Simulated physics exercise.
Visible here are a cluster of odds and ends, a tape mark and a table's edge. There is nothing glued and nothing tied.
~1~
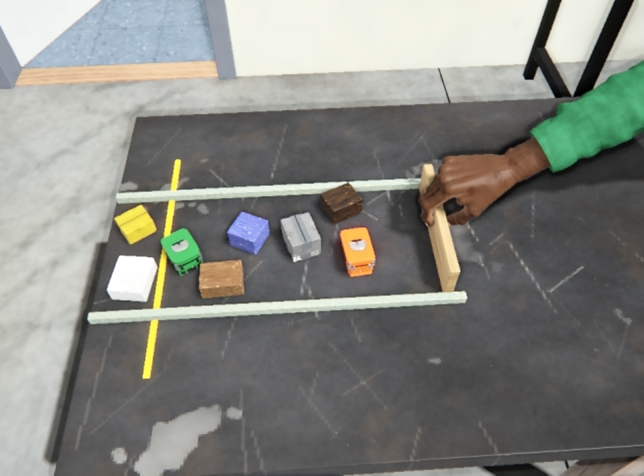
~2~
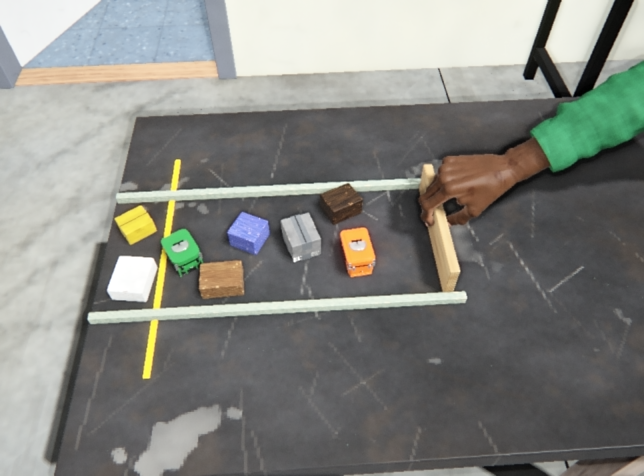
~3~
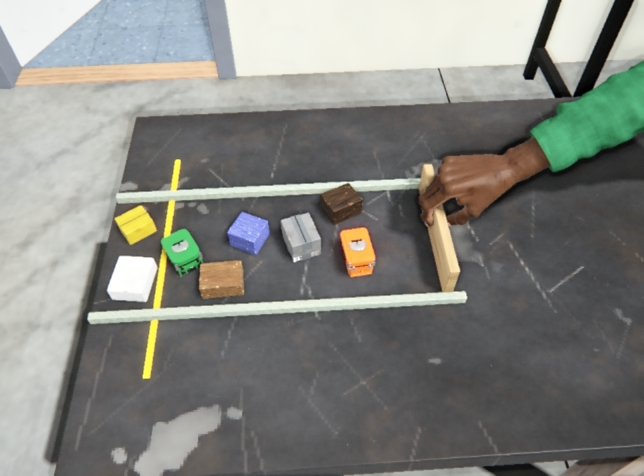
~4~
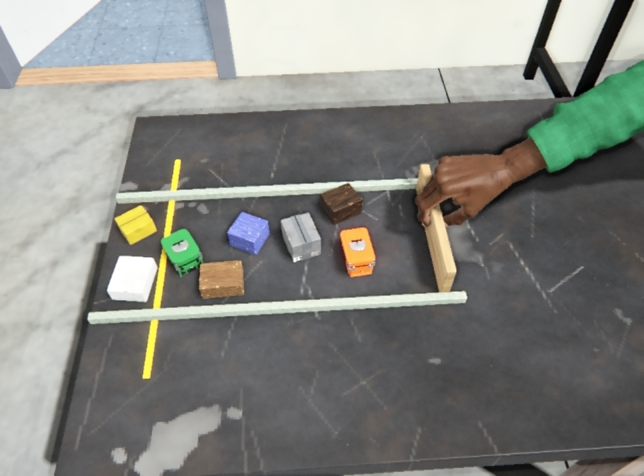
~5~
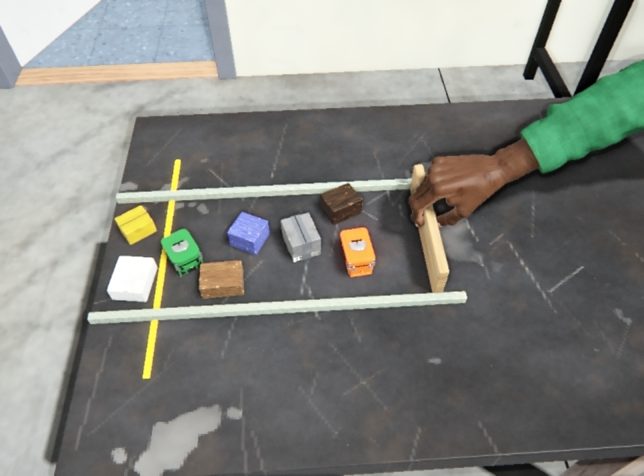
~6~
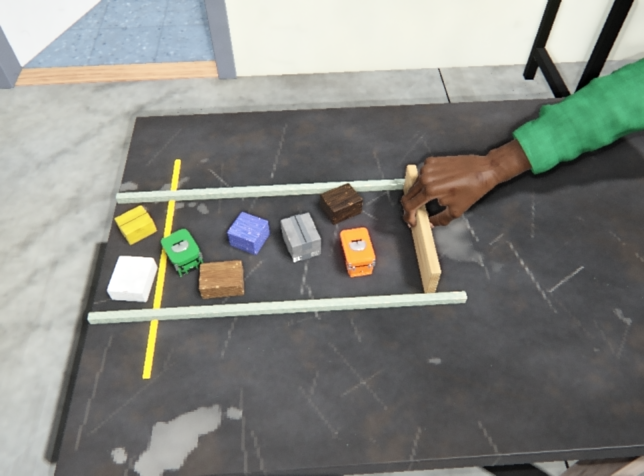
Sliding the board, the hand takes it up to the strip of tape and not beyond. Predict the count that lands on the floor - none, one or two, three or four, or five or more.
One to two come down.
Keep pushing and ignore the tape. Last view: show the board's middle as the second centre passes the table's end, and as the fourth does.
At (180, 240) for the second, at (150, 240) for the fourth.
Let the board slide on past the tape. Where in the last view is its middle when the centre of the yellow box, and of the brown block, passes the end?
Yellow box over the end: About (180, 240). Brown block over the end: About (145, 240).
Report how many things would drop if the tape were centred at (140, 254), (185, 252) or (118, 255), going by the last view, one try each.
Try by try, 5, 0 and 7.
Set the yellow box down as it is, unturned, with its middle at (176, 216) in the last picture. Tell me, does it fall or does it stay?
Result: It does not stay.
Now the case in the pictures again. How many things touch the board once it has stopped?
Contact count: 3.
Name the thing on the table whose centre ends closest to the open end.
Result - the blue block.
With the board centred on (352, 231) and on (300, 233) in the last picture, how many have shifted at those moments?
Tally: First 2; then 4.
Early on, none off yet; yellow box at rest near (136, 225); white block at rest near (133, 279); green case at rest near (182, 253).
Finally, the number that fall off is one or two; lost, white block and yellow box.
